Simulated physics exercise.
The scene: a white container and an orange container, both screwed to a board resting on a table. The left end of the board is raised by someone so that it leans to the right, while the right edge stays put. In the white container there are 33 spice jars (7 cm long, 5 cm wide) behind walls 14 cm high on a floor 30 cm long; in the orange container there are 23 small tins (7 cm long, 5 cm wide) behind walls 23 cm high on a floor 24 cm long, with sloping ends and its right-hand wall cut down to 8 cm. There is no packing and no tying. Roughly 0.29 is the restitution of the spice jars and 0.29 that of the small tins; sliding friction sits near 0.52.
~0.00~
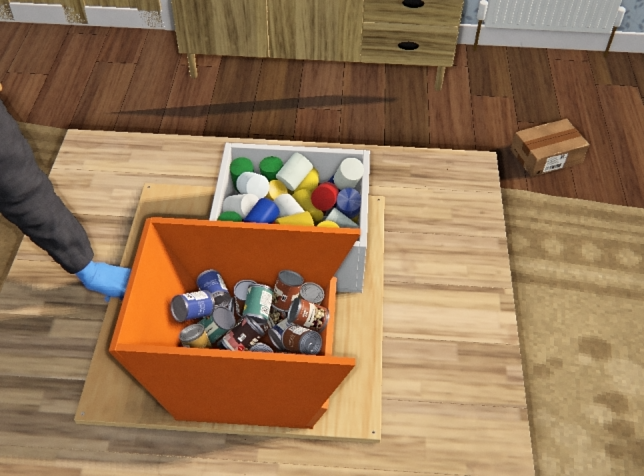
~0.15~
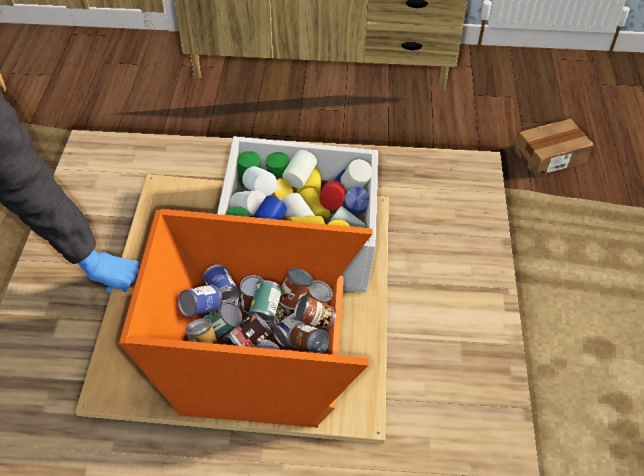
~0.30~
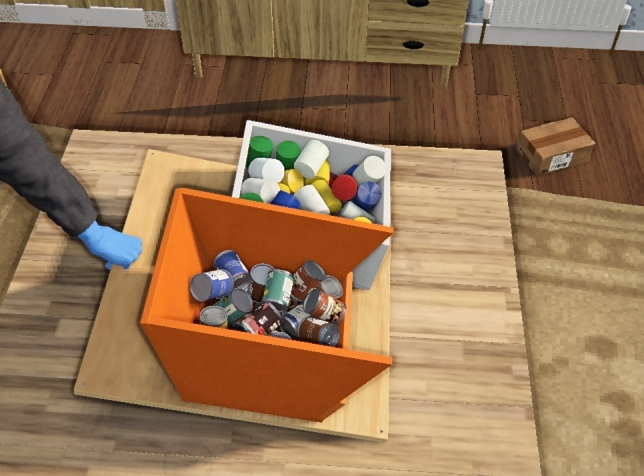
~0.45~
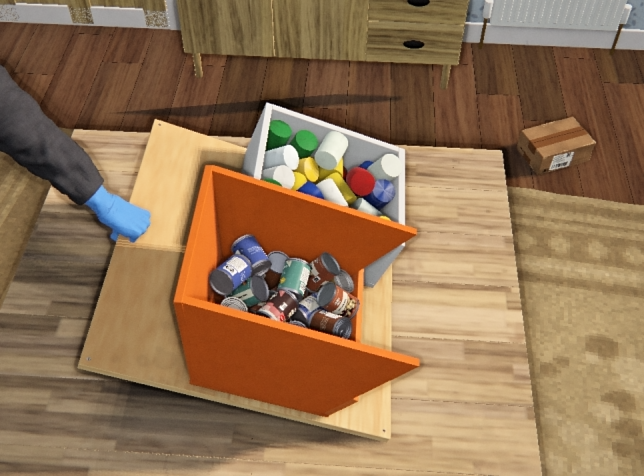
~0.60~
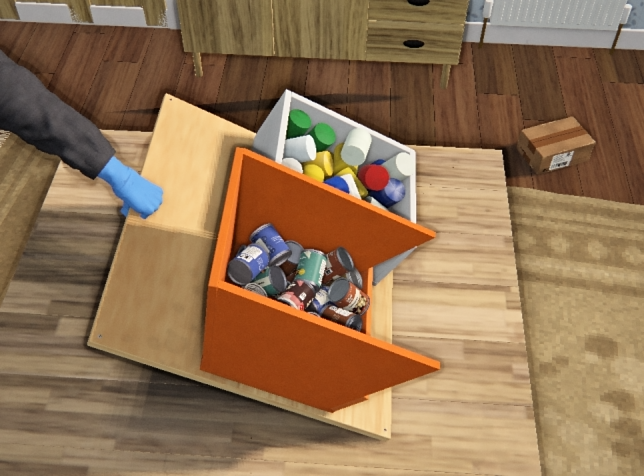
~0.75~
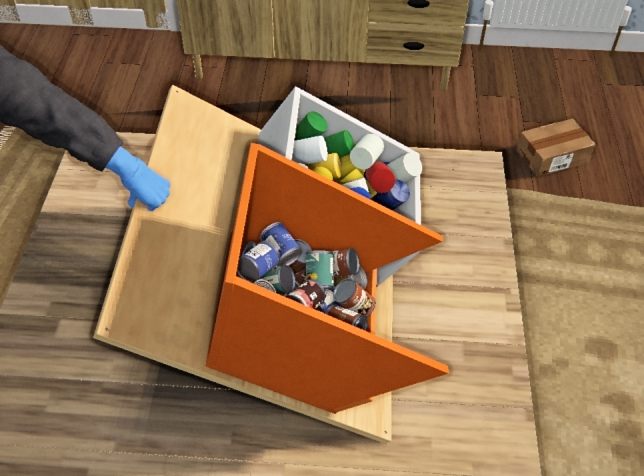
An orange open-topped container of small tins sits in front of a white container of green, white, yellow, red and blue jars, both on a wooden board. The board lies on a light wood table, seen from a fixed, raised view, with a cabinet and small cardboard box beyond. A blue-gloved hand raises the board's left end, steadily tilting both containers rightward.
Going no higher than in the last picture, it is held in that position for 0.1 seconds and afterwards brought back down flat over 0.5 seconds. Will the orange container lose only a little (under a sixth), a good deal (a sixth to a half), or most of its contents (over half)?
The orange container loses only a little.
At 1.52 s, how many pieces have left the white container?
Roughly 0 for the white container.
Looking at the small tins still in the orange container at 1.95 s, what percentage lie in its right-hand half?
I'd put it at around 50 percent.
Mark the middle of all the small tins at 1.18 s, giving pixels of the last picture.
Centre: Around (268, 331) px.
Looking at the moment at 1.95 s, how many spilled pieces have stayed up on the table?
Roughly 0.
After 0.94 s, tilt 29°; the white container has all 33 and the orange container has all 23.
After 1.18 s, tilt 9°; the white container has all 33 and the orange container has all 23.
After 1.52 s, tilt 0°; the white container has all 33 and the orange container has all 23.
When it is over (at 1.95 s), the white container has all 33 and the orange container has all 23. Asked share, 0 of 23, 0 per cent.
